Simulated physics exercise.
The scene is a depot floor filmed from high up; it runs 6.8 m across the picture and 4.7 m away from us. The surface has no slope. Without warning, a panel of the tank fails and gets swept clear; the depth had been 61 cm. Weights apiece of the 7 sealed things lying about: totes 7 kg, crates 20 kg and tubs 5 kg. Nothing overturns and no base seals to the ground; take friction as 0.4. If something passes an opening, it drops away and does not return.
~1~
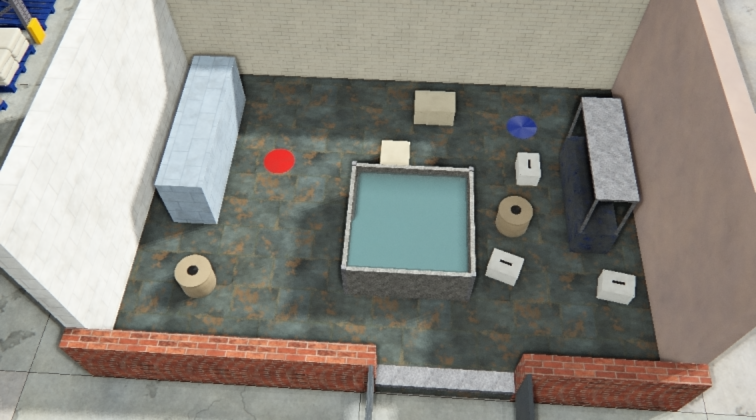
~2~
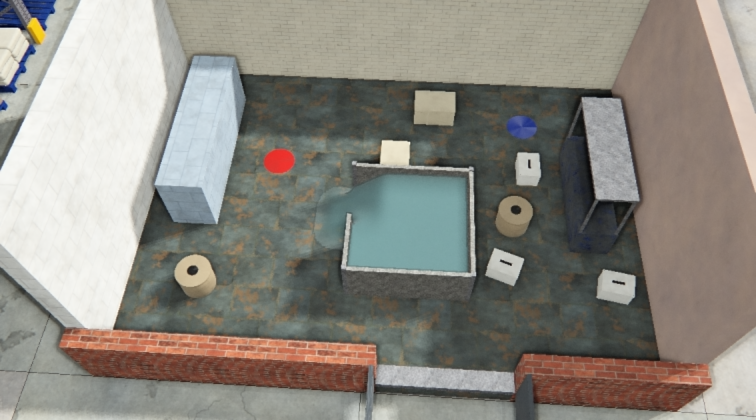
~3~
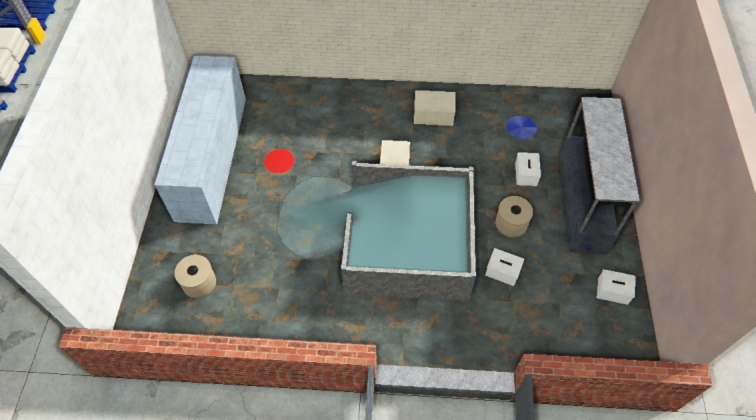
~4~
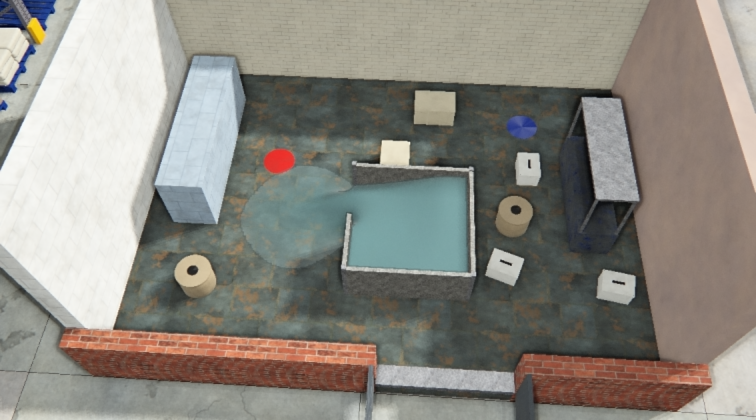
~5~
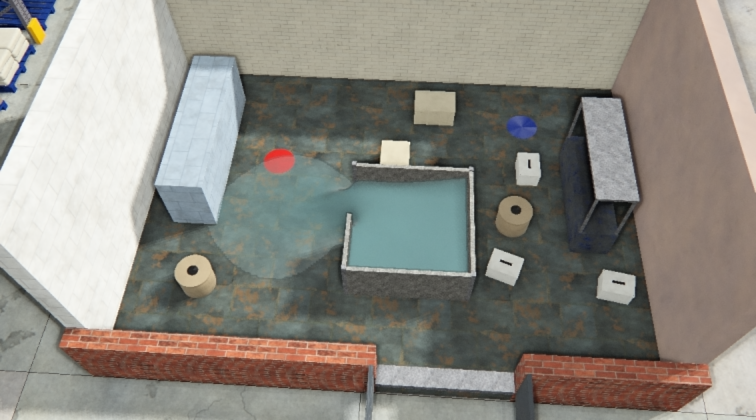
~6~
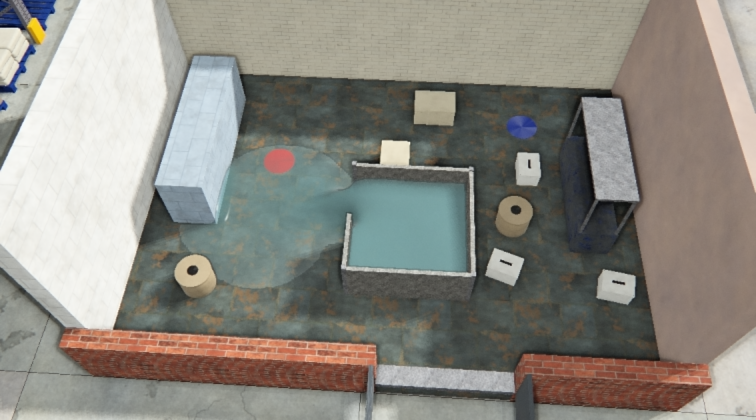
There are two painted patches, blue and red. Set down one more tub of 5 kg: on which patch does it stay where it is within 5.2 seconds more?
Blue.
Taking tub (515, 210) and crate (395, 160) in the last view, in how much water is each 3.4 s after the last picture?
Depth approx. 0 cm / 1 cm.
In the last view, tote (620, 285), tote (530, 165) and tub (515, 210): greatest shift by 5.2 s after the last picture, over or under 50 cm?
Well, the first one's not that far, the next one's not that far and the last one's not that far.
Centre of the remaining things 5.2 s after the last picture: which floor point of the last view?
Centre of the remaining things: Roughly (499, 221).
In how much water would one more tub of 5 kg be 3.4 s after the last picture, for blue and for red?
In turn 1 and 3 cm.
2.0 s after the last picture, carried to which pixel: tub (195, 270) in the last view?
Around (158, 316).
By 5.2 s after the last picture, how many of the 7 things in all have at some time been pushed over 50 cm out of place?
1 of them.
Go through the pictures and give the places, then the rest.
In the first picture, a tote at (529, 164) rests on the ground; a crate at (435, 101) rests on the ground; the blue patch at (522, 127); the red patch at (279, 161); water covers 2.2 m2; 0 of 7 have shifted.
In the second picture, a tote at (529, 164) rests on the ground; a crate at (435, 101) rests on the ground; the blue patch at (522, 127); the red patch at (279, 161); water covers 2.7 m2; 0 of 7 have shifted.
In the third picture, a tote at (529, 164) rests on the ground; a crate at (435, 101) rests on the ground; the blue patch at (522, 127); the red patch at (279, 161); 3.3 m2 under water; 0 of 7 have shifted.
In the fourth picture, a tote at (529, 164) rests on the ground; a crate at (435, 101), on the bottom; the blue patch at (522, 127); the red patch at (279, 161); water covers 4.2 m2; 0 of 7 have shifted.
In the fifth picture, a tote at (529, 164), on the bottom; a crate at (435, 101) rests on the ground; the blue patch at (522, 127); the red patch at (279, 161); 5.1 m2 under water; 0 of 7 have shifted.
In the sixth picture, a tote at (529, 164) rests on the ground; a crate at (435, 101), on the bottom; the blue patch at (522, 127); the red patch at (279, 161); 6.0 m2 under water; 0 of 7 have shifted.
Then, 0.5 s after the last picture on blue it would be 0 cm off in 0 cm of water; on red it would be 75 cm off in 7 cm of water.
Then, 2.0 s after the last picture on blue it would be 0 cm off in 0 cm of water; on red it would be 147 cm off in 5 cm of water.
Then, 3.4 s after the last picture on blue it would be 0 cm off in 1 cm of water; on red it would be 215 cm off in 3 cm of water.
Then, 5.2 s after the last picture on blue it would be 0 cm off in 1 cm of water; on red it would be 270 cm off in 2 cm of water.
